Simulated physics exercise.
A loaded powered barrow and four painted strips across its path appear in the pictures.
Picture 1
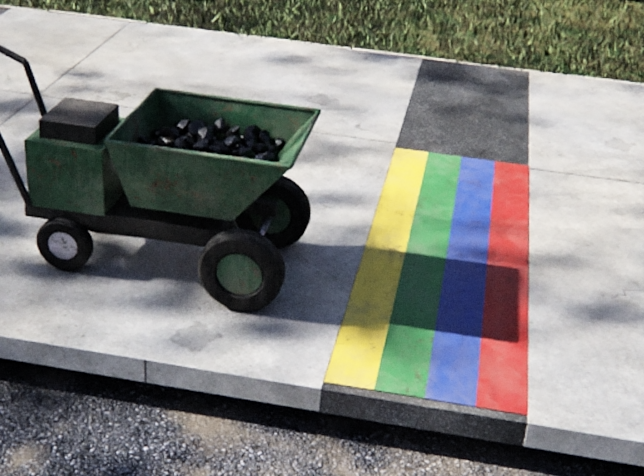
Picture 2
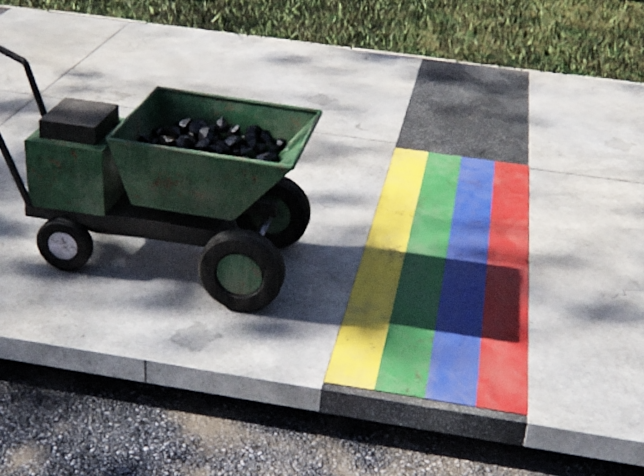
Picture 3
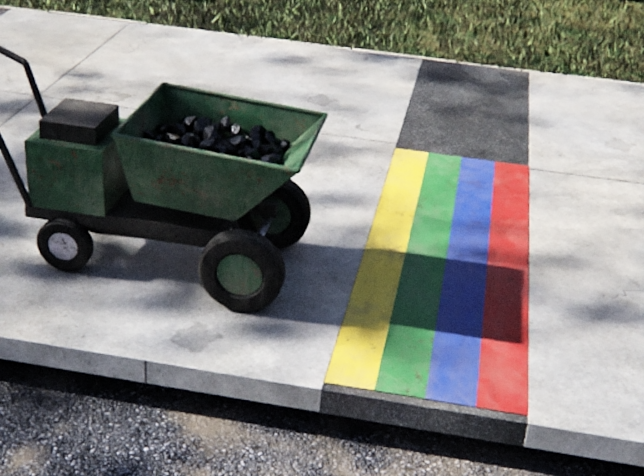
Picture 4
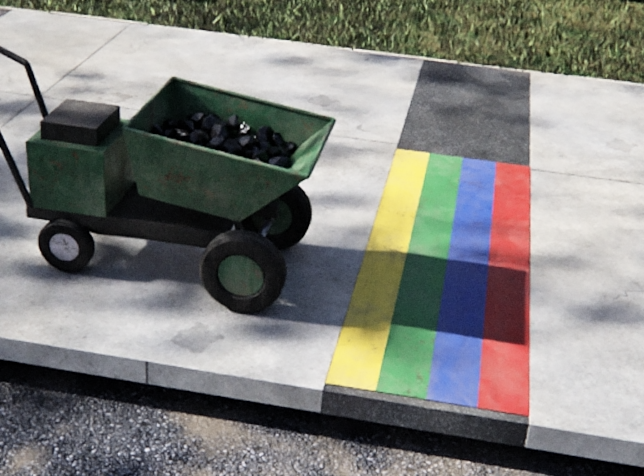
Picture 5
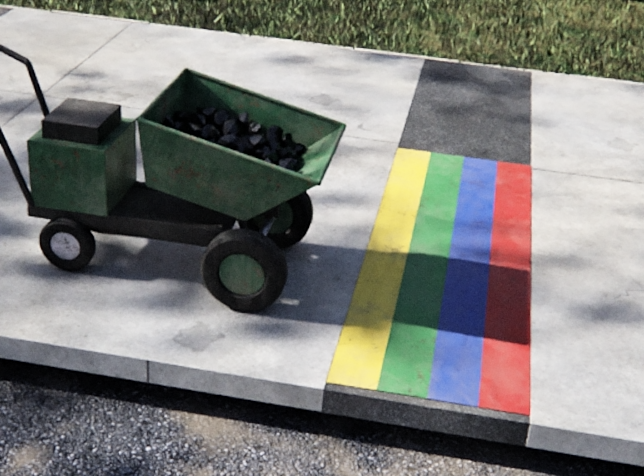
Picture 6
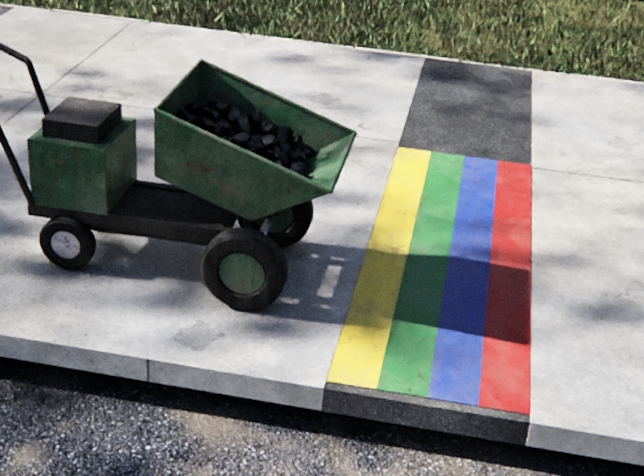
To begin with, a green powered barrow loaded with black lumps of coal stands on a pale pavement, its skip level, left of yellow, green, blue and red strips. The skip then tilts gradually, its back end rising and its front lip moving right and down, while the wheels stay in place.
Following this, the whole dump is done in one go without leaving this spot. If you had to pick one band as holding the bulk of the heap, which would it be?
I would pick green.
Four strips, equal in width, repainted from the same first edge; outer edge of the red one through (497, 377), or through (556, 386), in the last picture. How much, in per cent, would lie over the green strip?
Close to 30 percent, and close to 30 percent.
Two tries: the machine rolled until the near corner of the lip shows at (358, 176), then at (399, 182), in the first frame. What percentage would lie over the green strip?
The first gives close to 0 per cent and the second 0 per cent.
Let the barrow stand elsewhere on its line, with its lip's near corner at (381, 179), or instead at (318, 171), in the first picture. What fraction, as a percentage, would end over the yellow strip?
I'd put it at around 0 percent the first time and 0 percent the second.
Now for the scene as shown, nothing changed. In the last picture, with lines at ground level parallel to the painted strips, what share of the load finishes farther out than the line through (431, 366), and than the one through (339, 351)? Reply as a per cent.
30 % and 70 %, in that order.
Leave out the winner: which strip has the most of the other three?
In second place: That blue strip.
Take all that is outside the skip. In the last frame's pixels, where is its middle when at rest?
Last view, centre at rest - approx. (426, 296).
Shortly afterwards, skip tipped steeply; the whole lot in the skip.
Next, skip tipped right over; near two thirds in the skip; a little over the yellow strip; near a quarter over the green strip; only a few over the blue strip.
Some moments later, skip tipped right over; near a quarter in the skip; a little over the yellow strip; near a third over the green strip; near a quarter over the blue strip; a little over the red strip; only a few off the paint.
In the end, skip tipped right over; near a quarter in the skip; a little over the yellow strip; near a third over the green strip; near a quarter over the blue strip; a little over the red strip; only a few off the paint.
